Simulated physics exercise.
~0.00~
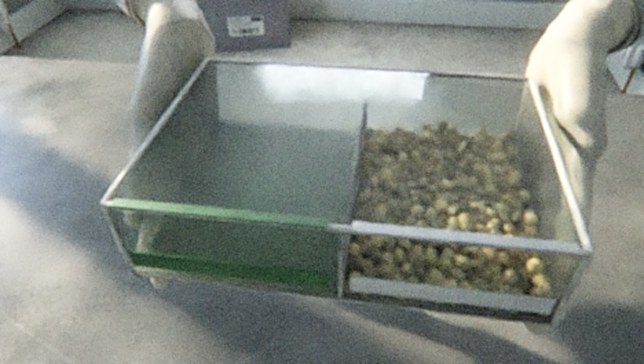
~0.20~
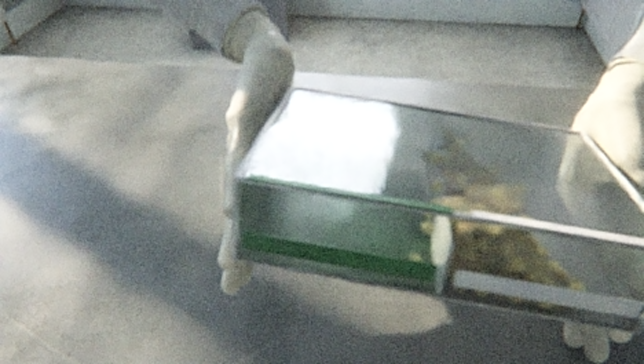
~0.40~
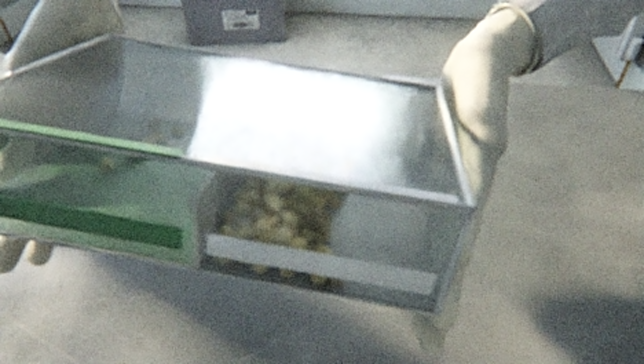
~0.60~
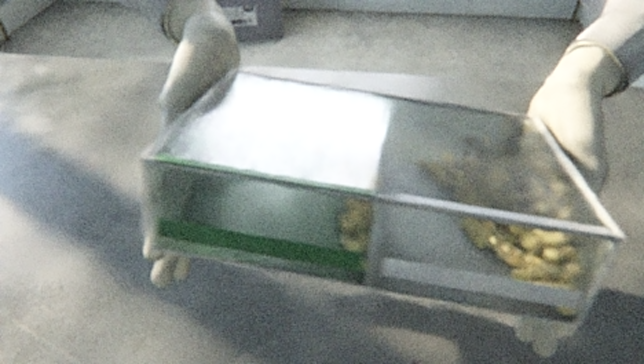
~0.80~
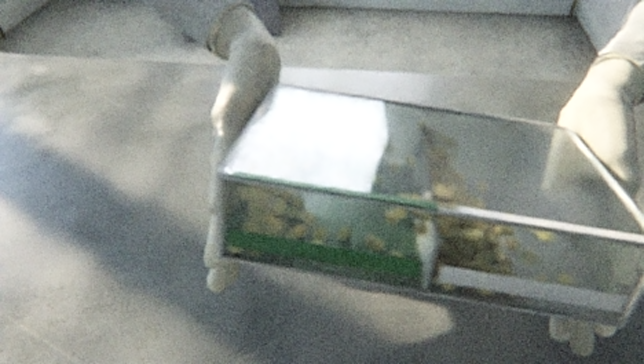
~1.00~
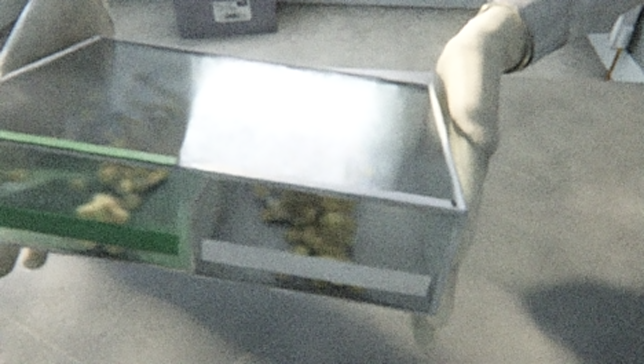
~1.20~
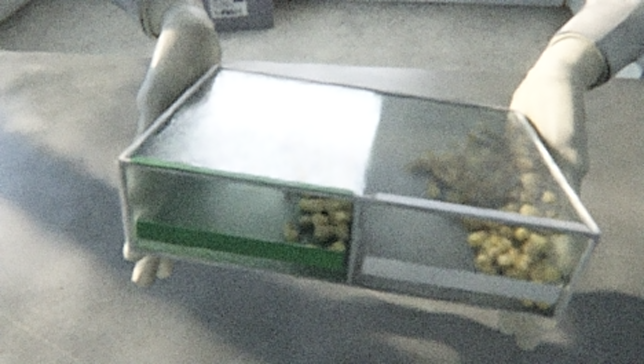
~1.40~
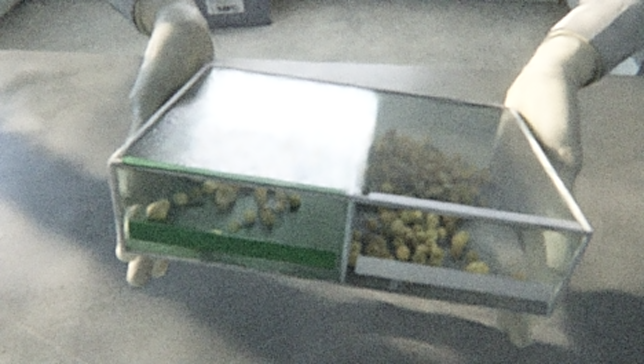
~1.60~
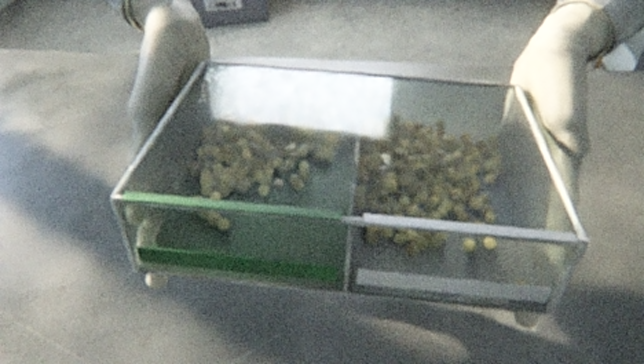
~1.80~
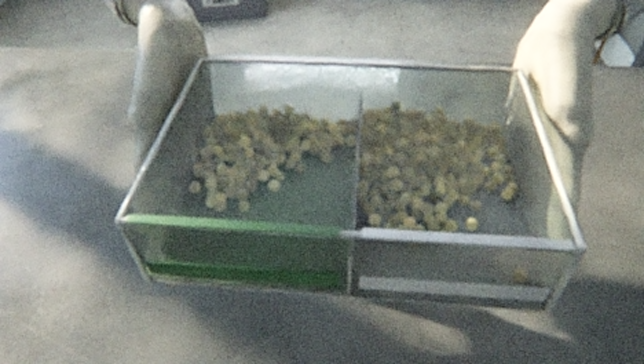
Over a gray table, gloved hands shake a divided clear box, spreading beans into both halves.
